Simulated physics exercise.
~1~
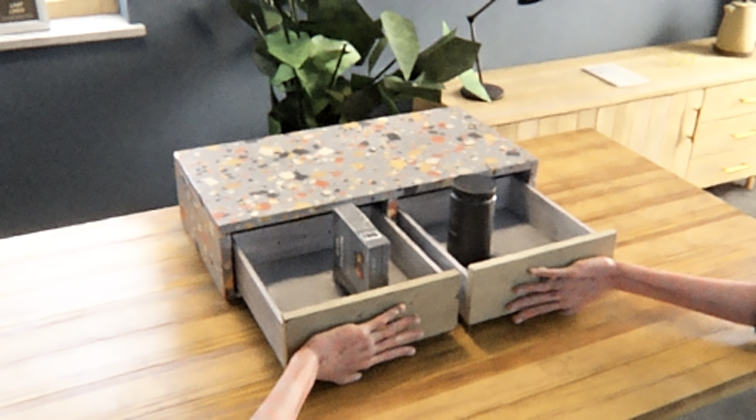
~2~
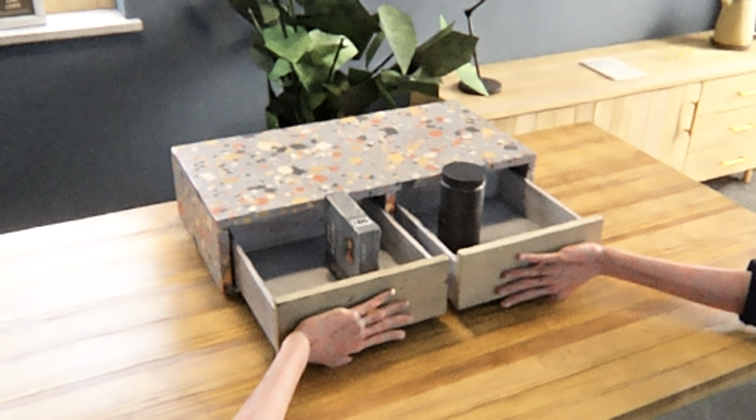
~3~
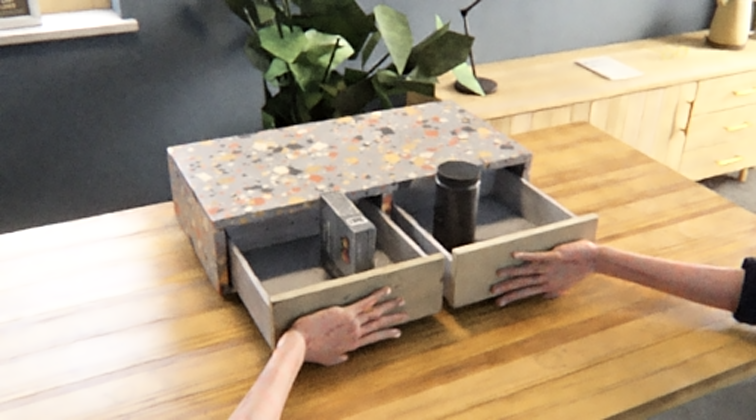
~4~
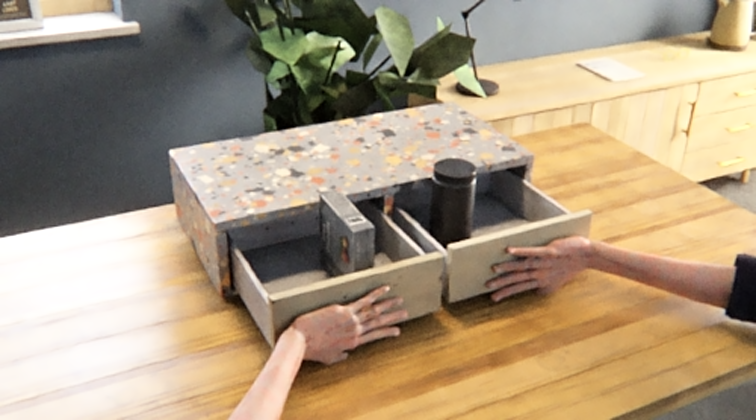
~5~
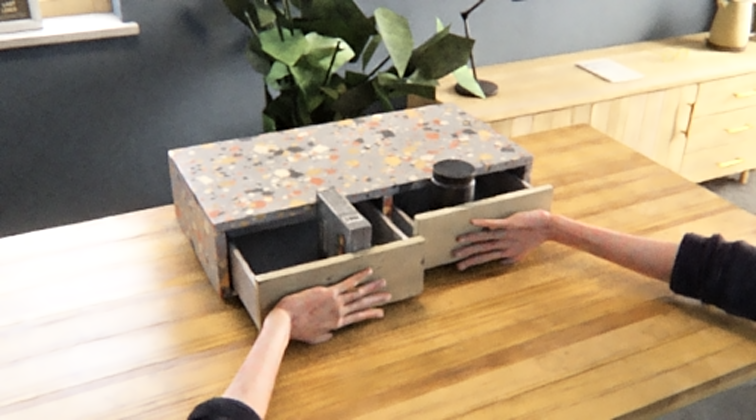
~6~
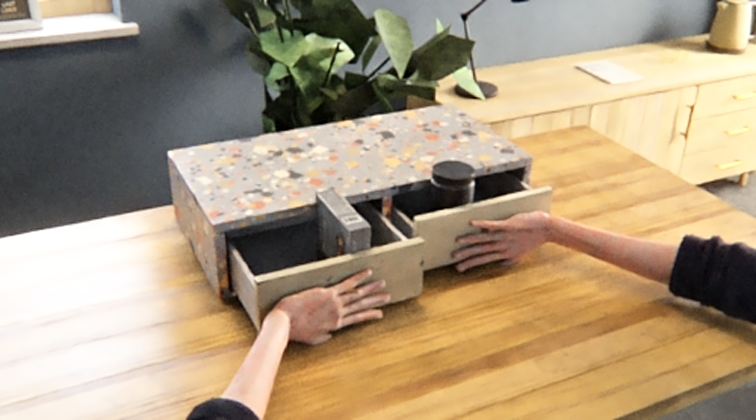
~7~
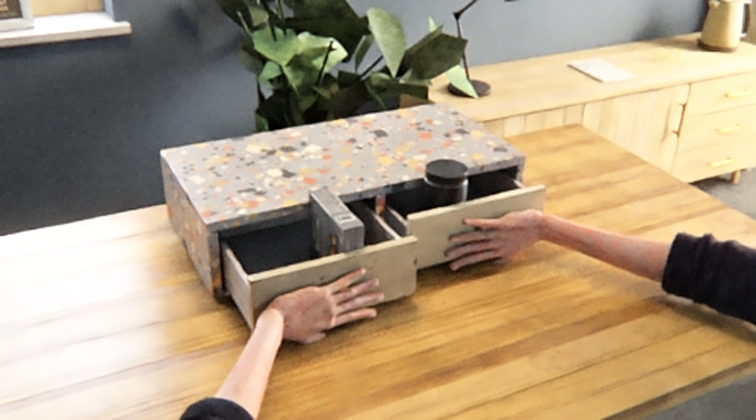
Two hands pushed a pair of open drawers, one holding a grey packet and the other a black jar, into a speckled chest on a wooden table. Both slid partway in, the right one farther, and were still open at the end.
